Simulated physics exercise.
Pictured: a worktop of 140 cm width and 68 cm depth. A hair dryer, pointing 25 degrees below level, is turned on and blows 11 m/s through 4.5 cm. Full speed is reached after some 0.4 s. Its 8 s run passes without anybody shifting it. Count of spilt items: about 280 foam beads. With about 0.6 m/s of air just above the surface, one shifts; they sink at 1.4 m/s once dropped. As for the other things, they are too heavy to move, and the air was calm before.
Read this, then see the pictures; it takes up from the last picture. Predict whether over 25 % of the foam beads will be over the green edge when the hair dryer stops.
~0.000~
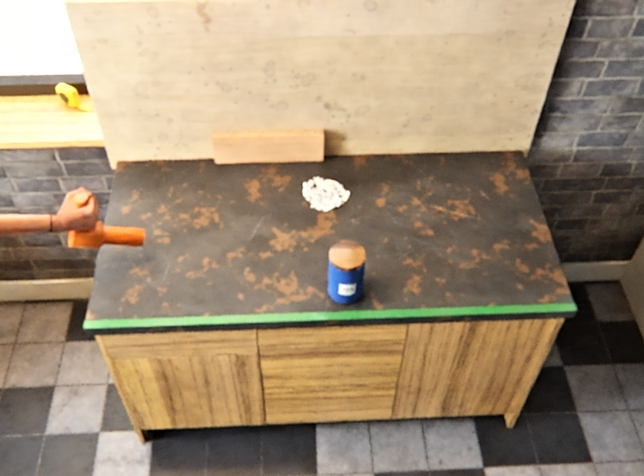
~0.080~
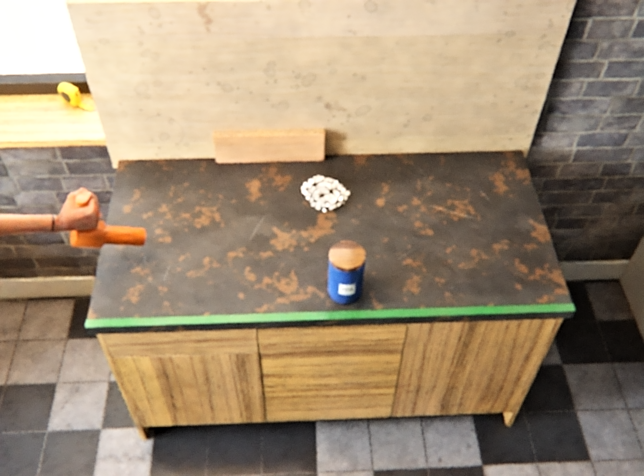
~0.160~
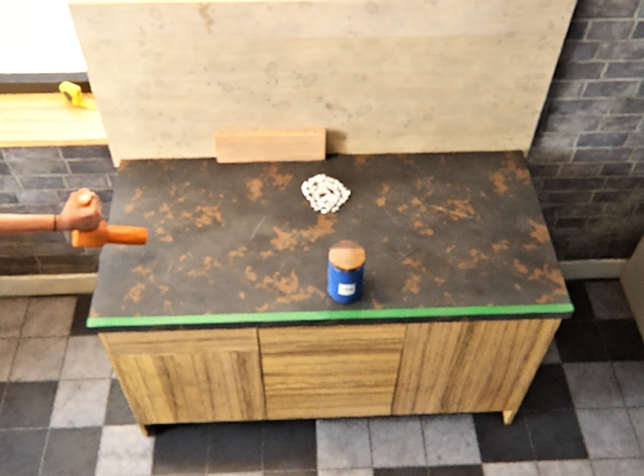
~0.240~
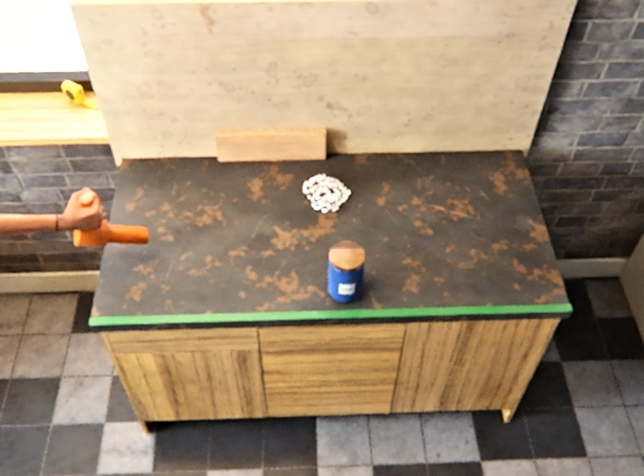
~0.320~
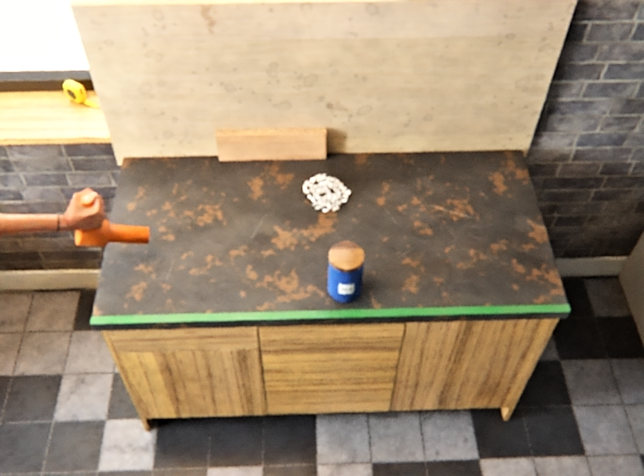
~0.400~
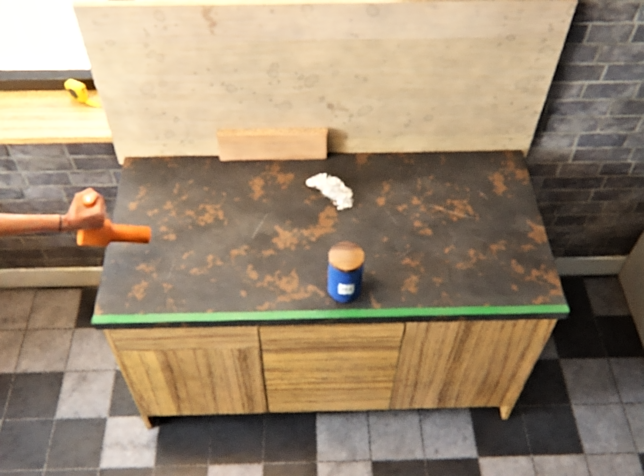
Looks like that edge will lose at most a quarter of the load.
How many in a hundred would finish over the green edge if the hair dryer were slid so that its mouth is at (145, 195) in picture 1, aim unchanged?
Outcome: Some 0 in a hundred.
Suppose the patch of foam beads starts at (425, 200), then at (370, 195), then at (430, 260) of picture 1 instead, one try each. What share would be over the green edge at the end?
Taking the three spots in order, you'd get around 0 percent, 0 percent and 10 percent.
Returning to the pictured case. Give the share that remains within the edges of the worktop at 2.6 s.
The remaining share is about 0 %.
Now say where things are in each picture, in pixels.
The middle of the foam beads is near (325, 195), none has stirred yet and the mouth of the hair dryer is at (142, 238), in the first frame.
The middle of the foam beads is near (325, 193), none has stirred yet and the green edge is centred on (334, 319), in the second frame.
The middle of the foam beads is near (326, 192), none has stirred yet, the top of a board is at (270, 132) and the top of a jar is at (347, 254), in the third frame.
The middle of the foam beads is near (326, 192) and none has stirred yet, in the fourth frame.
The middle of the foam beads is near (326, 192) and none has stirred yet, in the fifth frame.
The middle of the foam beads is near (333, 189), the farthest in sight from the hair dryer is at (350, 191) and about 45 % have left their places, in the sixth frame.
After 1.6 s the count stands so, 0 % are over the green edge.
After 2.6 s the count stands so, 0 % are over the green edge.
After 4.4 s the count stands so, 0 % are over the green edge.
After 8.0 s, at the end, 0 % are over the green edge.
